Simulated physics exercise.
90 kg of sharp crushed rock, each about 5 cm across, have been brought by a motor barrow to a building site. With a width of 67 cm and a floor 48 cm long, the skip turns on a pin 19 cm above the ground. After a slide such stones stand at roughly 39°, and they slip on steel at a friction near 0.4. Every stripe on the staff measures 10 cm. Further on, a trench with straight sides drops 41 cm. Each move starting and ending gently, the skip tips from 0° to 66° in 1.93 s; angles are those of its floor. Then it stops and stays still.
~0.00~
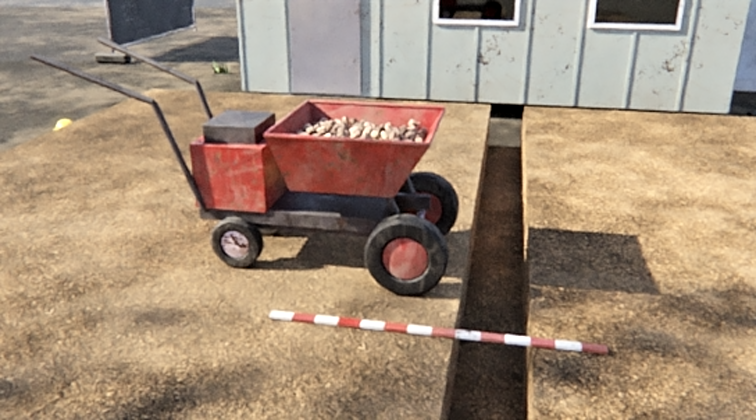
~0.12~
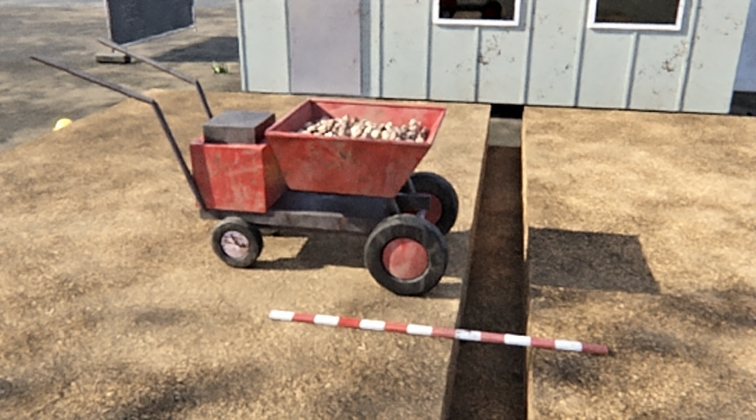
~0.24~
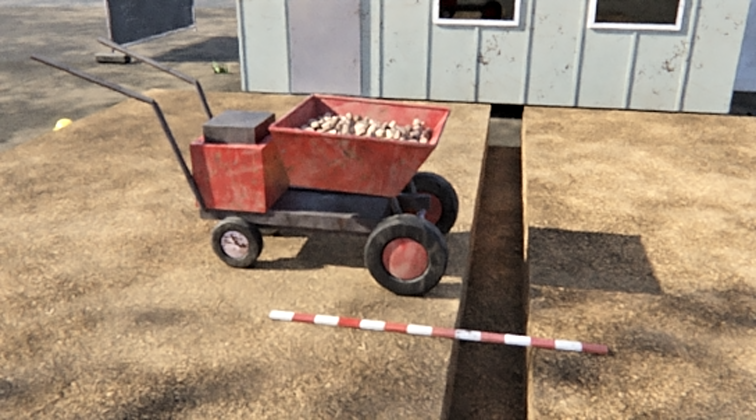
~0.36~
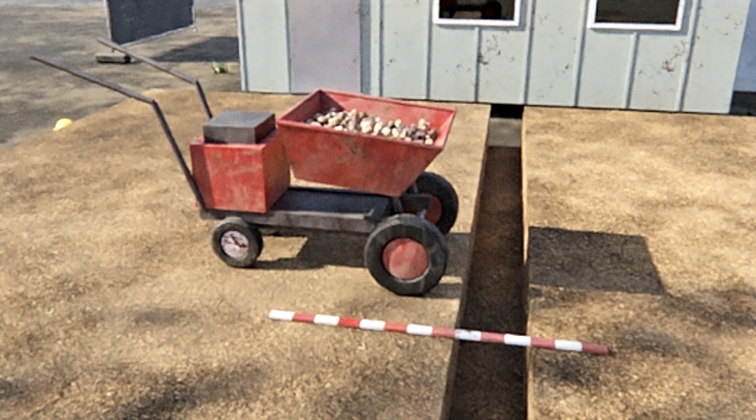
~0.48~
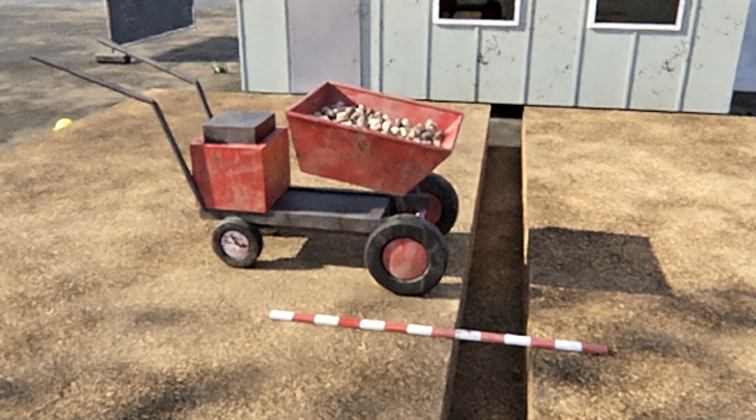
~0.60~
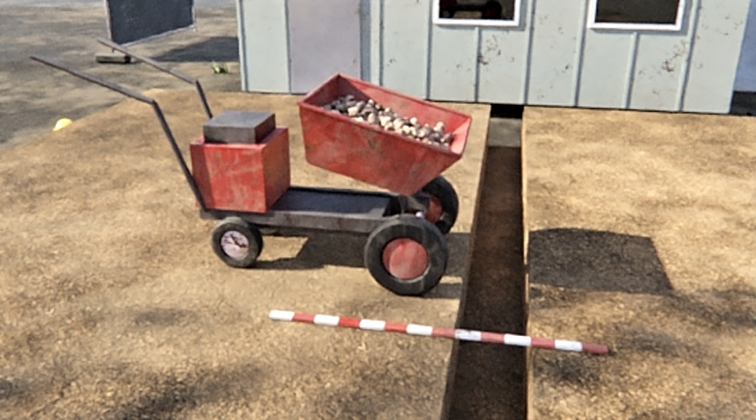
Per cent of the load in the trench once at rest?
About 8 %.
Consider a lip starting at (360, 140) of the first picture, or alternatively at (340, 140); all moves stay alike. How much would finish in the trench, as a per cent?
30 and 30 %.
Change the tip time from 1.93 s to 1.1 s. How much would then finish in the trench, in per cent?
Expected share: Around 5%.
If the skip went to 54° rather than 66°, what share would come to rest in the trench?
I'd guess some 0 in a hundred.
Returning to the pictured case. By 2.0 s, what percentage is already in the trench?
Roughly 0% by that time.
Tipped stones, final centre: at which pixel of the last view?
I'd point to around (554, 275).
After 1.5 s the floor is at 56°; 100 % in the skip; the foremost stones are at (513, 198).
After 2.0 s the floor is at 66°; 94 % in the skip, 6 % past the trench; the foremost stones are at (586, 274).
After 2.4 s the floor is at 66°; 83 % in the skip, 17 % past the trench; the foremost stones are at (617, 284).
After 4.3 s the floor is at 66°; 66 % in the skip, 8 % in the trench, 27 % past the trench; the foremost stones are at (628, 280).
